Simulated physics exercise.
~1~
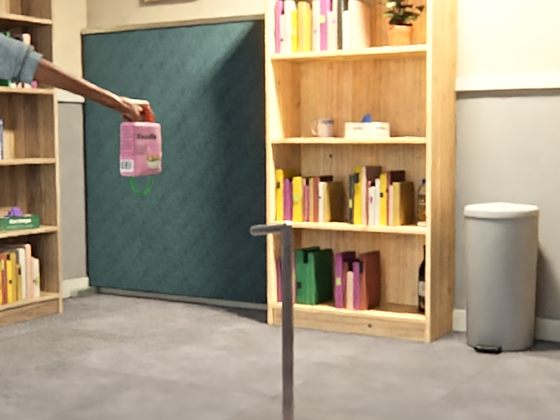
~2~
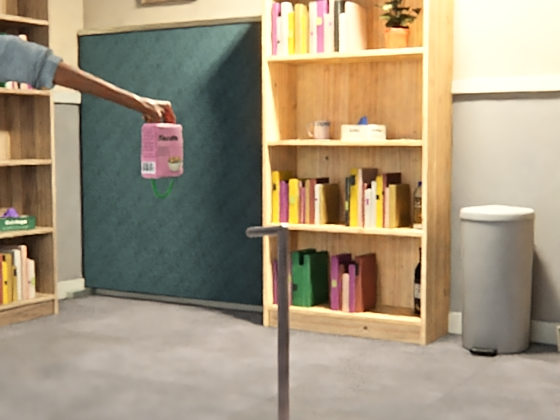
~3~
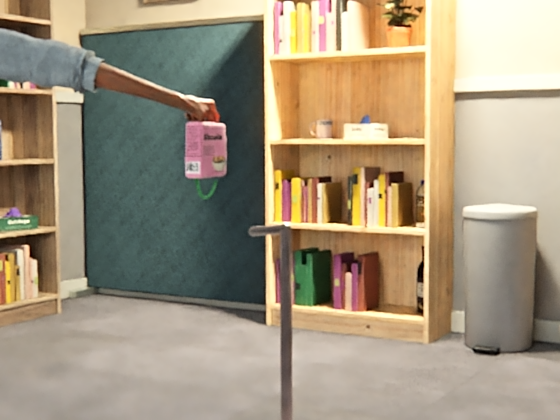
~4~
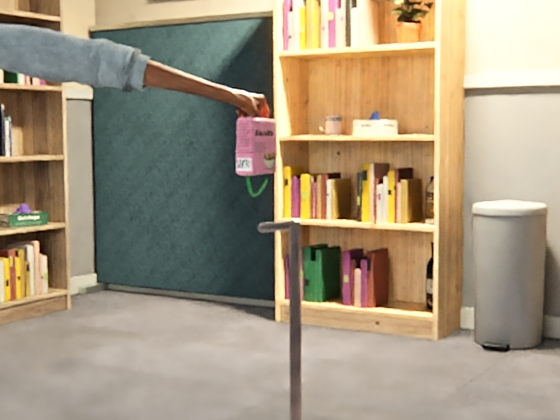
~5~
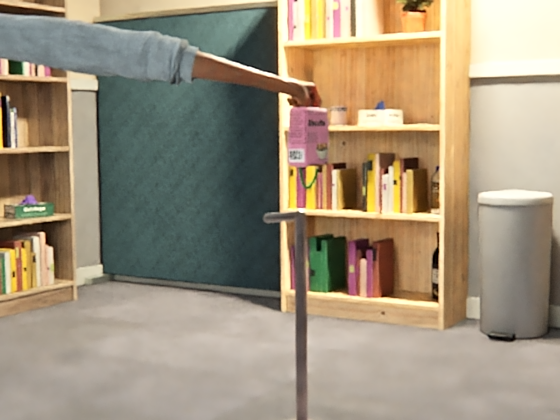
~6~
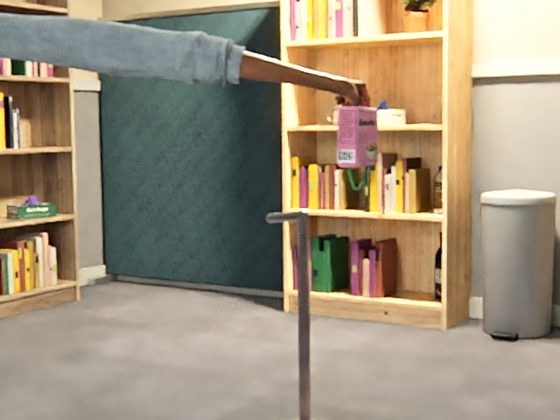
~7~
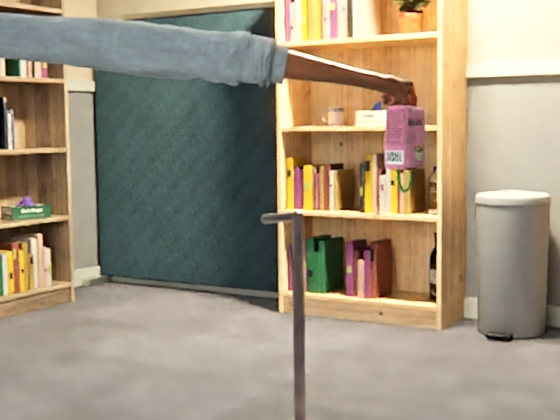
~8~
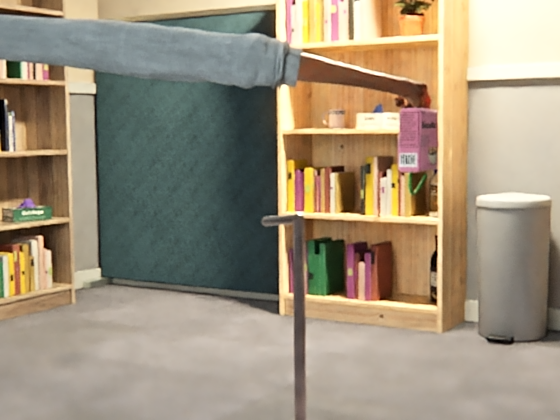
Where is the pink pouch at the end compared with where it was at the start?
At the start the pink pouch is left of the post, in front of the dark green panel. By the end it is to the right of the post, in front of the right side of the wooden bookcase.
A hand carrying a pink pouch with a hanging green loop rightwards above a metal post, passing clear without catching on it.
